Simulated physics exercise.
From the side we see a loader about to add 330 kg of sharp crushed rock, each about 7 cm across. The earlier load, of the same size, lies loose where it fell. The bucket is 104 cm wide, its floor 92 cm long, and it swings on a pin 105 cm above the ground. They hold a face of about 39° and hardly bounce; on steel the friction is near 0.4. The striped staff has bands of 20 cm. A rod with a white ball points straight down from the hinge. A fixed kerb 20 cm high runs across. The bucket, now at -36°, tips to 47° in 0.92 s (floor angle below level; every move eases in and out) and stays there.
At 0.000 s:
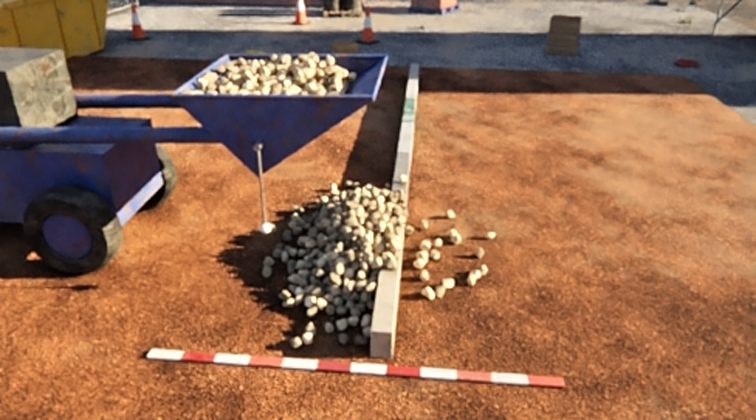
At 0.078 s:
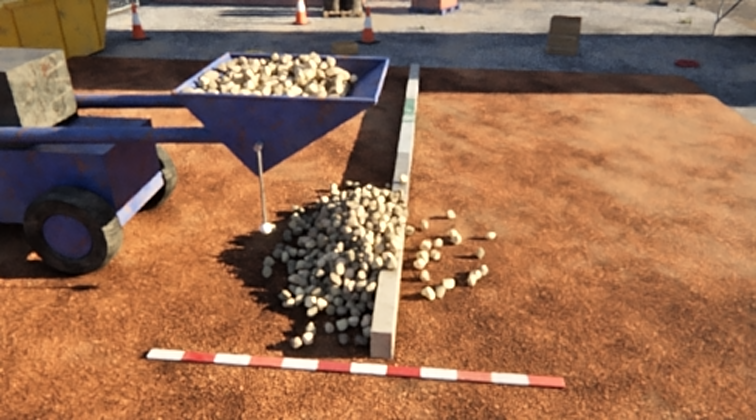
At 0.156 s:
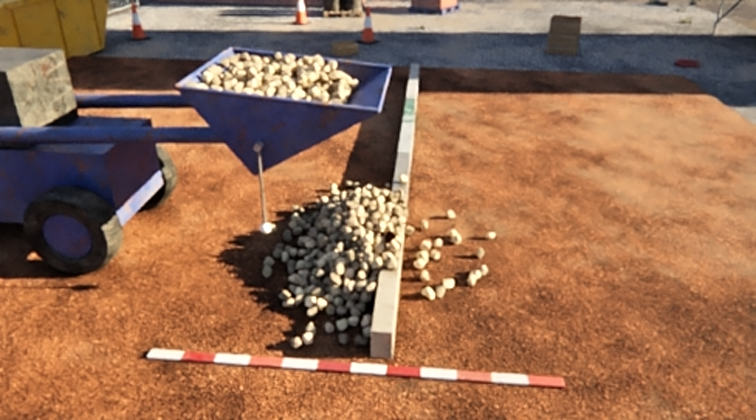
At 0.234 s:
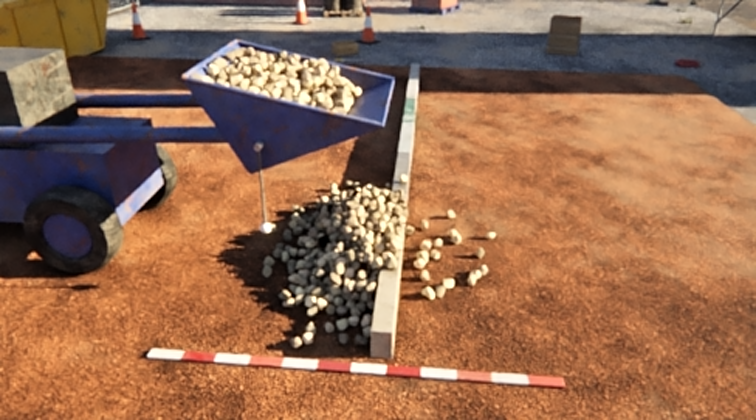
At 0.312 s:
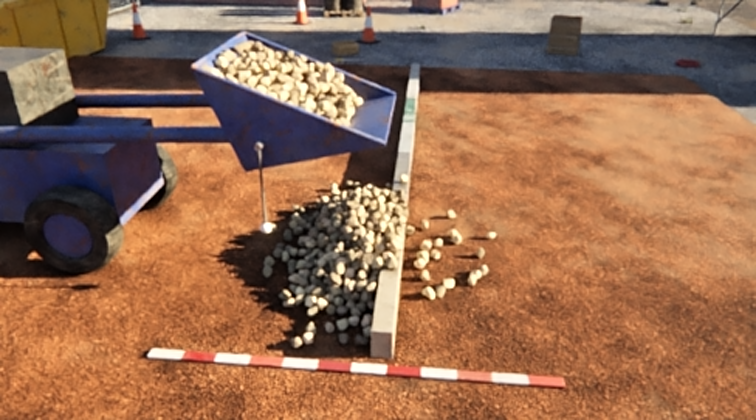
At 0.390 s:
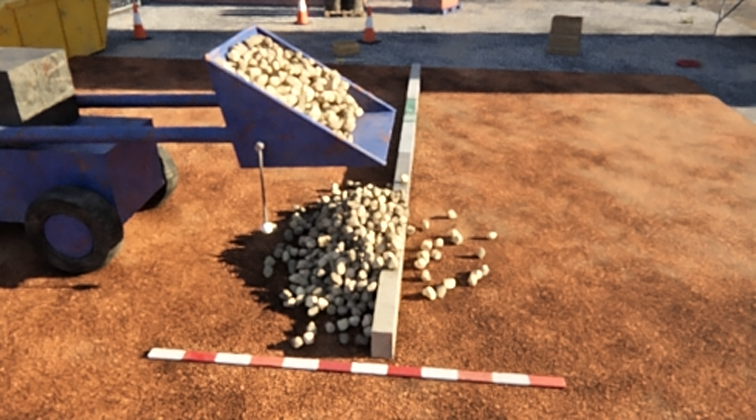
On reddish ground, a blue loader's bucket of pale stones tilts down toward the right.
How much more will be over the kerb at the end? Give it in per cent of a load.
Roughly 29 per cent of a load more.
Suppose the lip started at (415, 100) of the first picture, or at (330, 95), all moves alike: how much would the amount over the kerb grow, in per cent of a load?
First some 75, then 5 per cent.
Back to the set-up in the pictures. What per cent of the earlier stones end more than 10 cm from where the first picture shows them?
About 5 per cent.
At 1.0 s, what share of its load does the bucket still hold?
Roughly 70 per cent is still inside.
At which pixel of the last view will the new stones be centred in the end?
Their middle is at about (379, 228).
After 0.7 s the floor is at 34°; in per cent of one load, 100 in the bucket, 97 on this side of the kerb, 3 over the kerb; the foremost stones are at (471, 249).
After 1.0 s the floor is at 47°; in per cent of one load, 70 in the bucket, 126 on this side of the kerb, 3 over the kerb; the foremost stones are at (471, 249).
After 1.4 s the floor is at 47°; in per cent of one load, 34 in the bucket, 145 on this side of the kerb, 20 over the kerb; the foremost stones are at (491, 264).
After 4.0 s the floor is at 47°; in per cent of one load, 24 in the bucket, 144 on this side of the kerb, 32 over the kerb; the foremost stones are at (535, 246). Net gain over the kerb, 29.
